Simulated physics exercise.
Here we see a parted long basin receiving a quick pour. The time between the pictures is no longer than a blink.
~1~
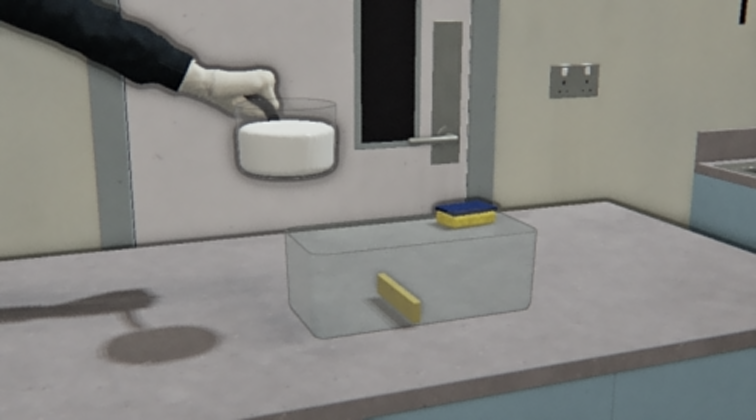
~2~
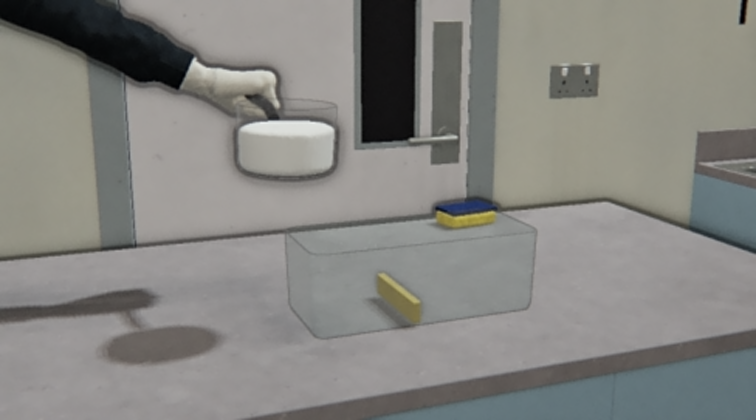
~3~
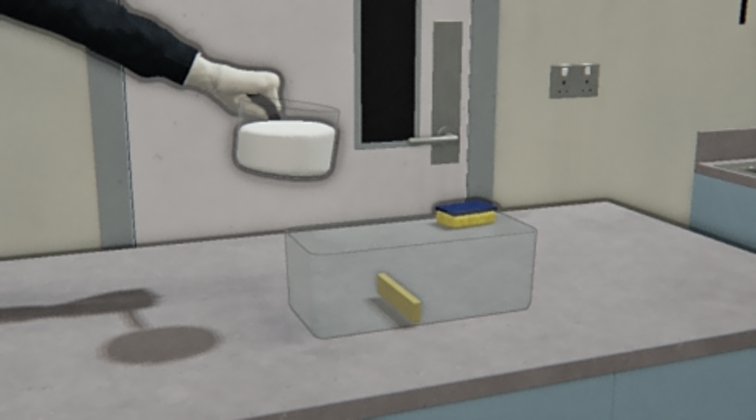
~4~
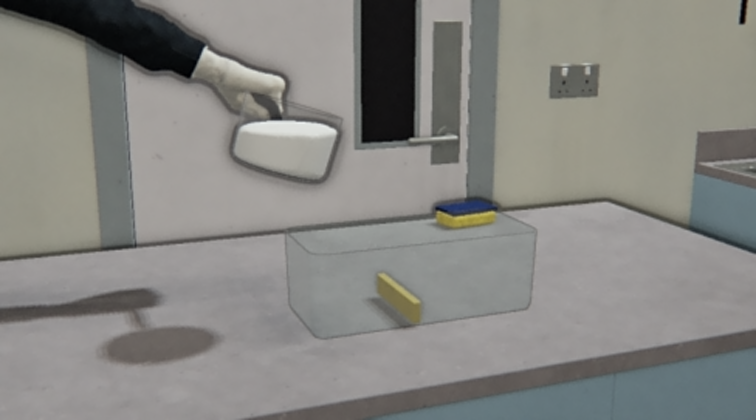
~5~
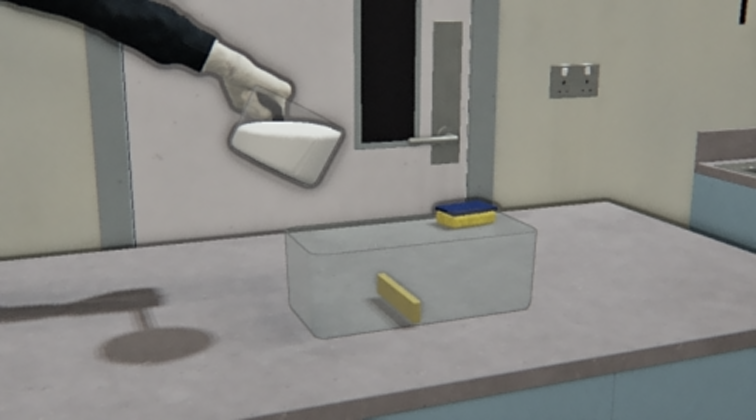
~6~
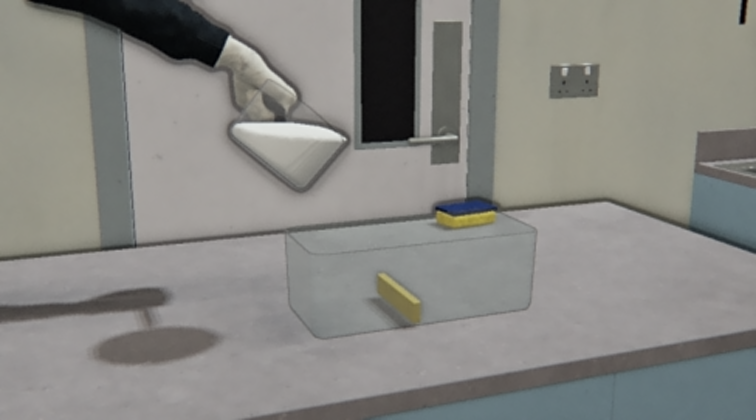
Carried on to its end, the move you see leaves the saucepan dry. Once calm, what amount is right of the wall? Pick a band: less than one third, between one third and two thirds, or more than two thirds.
It is less than one third.
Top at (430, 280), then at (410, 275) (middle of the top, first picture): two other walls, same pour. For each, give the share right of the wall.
In order, some 15 and 5 in a hundred.
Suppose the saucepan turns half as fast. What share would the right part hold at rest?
About 20 per cent.
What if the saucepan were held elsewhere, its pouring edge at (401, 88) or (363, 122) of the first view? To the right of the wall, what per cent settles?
Start one gives close to 80 percent, start two close to 65 percent.
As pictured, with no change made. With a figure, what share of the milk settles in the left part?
Share approx. 80 %.
A moment on, the saucepan is tipped on its side and 43 per cent is still to pour, 16 is left of the wall and 0 right of it.
Next, the saucepan is tipped on its side and 16 per cent is still to pour, 69 is left of the wall and 2 right of it.
Then the saucepan is tipped on its side and 5 per cent is still to pour, 81 is left of the wall and 4 right of it.
Later the saucepan is tipped on its side and 2 per cent is still to pour, 86 is left of the wall and 7 right of it.
Finally, 82 per cent lies left of the wall, 15 right of it and 3 outside.
